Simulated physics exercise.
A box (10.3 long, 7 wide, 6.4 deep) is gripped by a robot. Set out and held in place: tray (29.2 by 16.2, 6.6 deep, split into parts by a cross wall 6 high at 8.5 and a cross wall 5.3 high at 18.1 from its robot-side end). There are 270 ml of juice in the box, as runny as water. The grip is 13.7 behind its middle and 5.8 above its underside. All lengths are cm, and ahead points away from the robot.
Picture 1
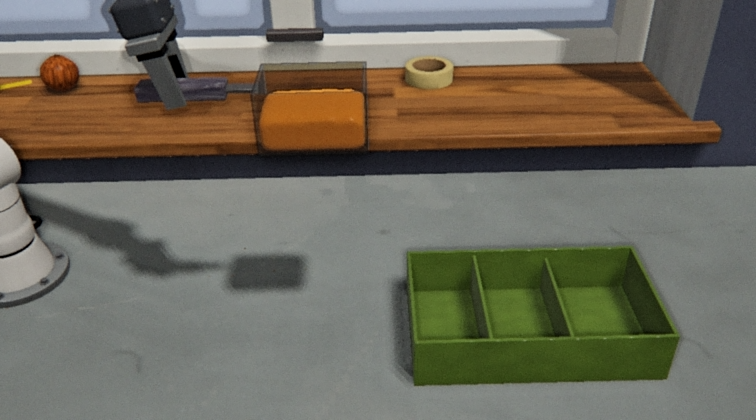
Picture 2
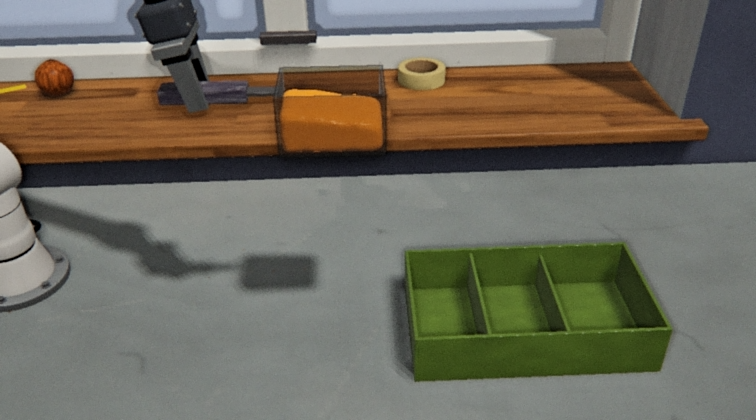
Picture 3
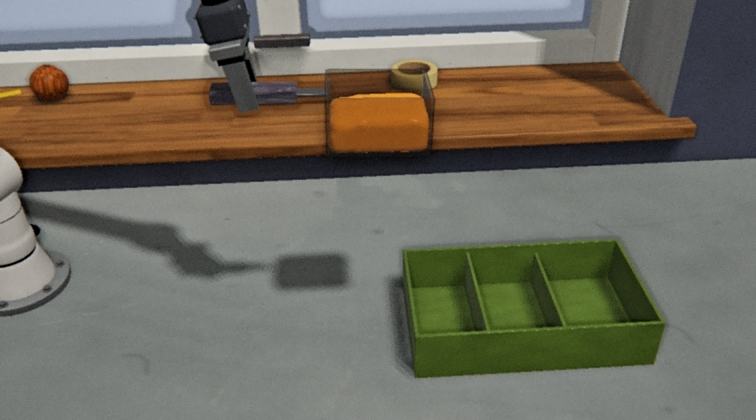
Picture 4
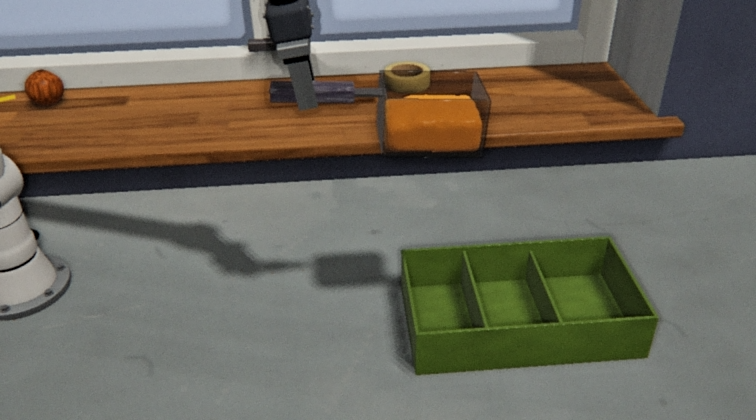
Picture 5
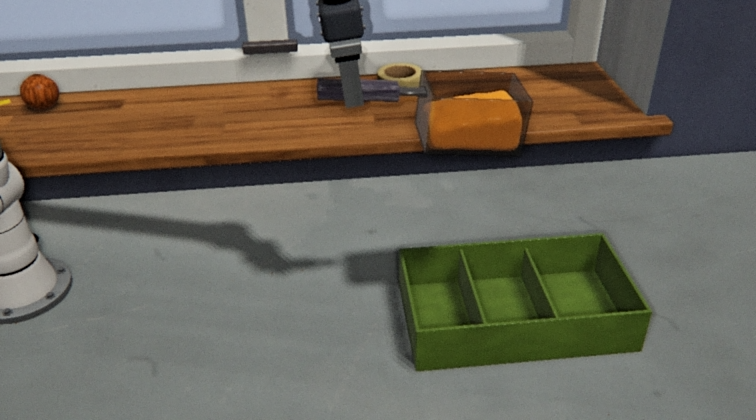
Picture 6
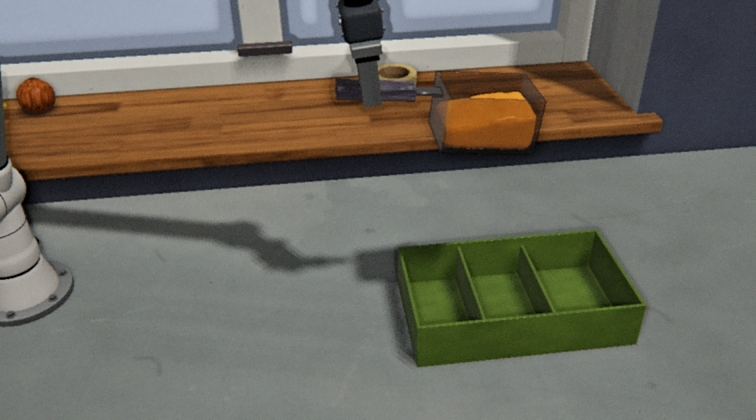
Robot gripper carrying a clear box of orange liquid rightward above a grey surface, past a green three-compartment tray, the liquid sloshing.
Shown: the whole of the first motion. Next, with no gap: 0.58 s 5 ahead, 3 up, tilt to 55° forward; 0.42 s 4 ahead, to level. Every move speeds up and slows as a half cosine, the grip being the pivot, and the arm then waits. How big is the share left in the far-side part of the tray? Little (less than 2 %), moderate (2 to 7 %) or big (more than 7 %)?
Answer: Big; more than 7 % of the juice finishes in the far-side part of the tray.
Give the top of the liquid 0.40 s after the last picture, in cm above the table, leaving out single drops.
About 28 cm.
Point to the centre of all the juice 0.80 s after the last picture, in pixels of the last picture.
Near (531, 186).
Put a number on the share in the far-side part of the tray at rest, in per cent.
Some 12 per cent.
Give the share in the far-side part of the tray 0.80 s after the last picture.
About 12 %.
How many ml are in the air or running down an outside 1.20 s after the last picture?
About 0 ml.
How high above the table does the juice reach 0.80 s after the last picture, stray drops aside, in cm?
About 31 cm.
Then, 0.40 s later, tilted 44° forward, liquid up to 28 above the table; 255 ml in the box, 10 ml in the air or running down outside.
Then, 0.80 s later, tilted 25° forward, liquid up to 37 above the table; 195 ml in the box, 45 ml in the middle part, 30 ml in the far-side part.
Then, 1.20 s later, level, liquid up to 43 above the table; 190 ml in the box, 45 ml in the middle part, 30 ml in the far-side part.
Then, 2.00 s later, level, liquid up to 36 above the table; 190 ml in the box, 45 ml in the middle part, 30 ml in the far-side part.
At rest, 190 ml in the box, 45 ml in the middle part, 30 ml in the far-side part. That is 12 % in the far-side part of the tray.
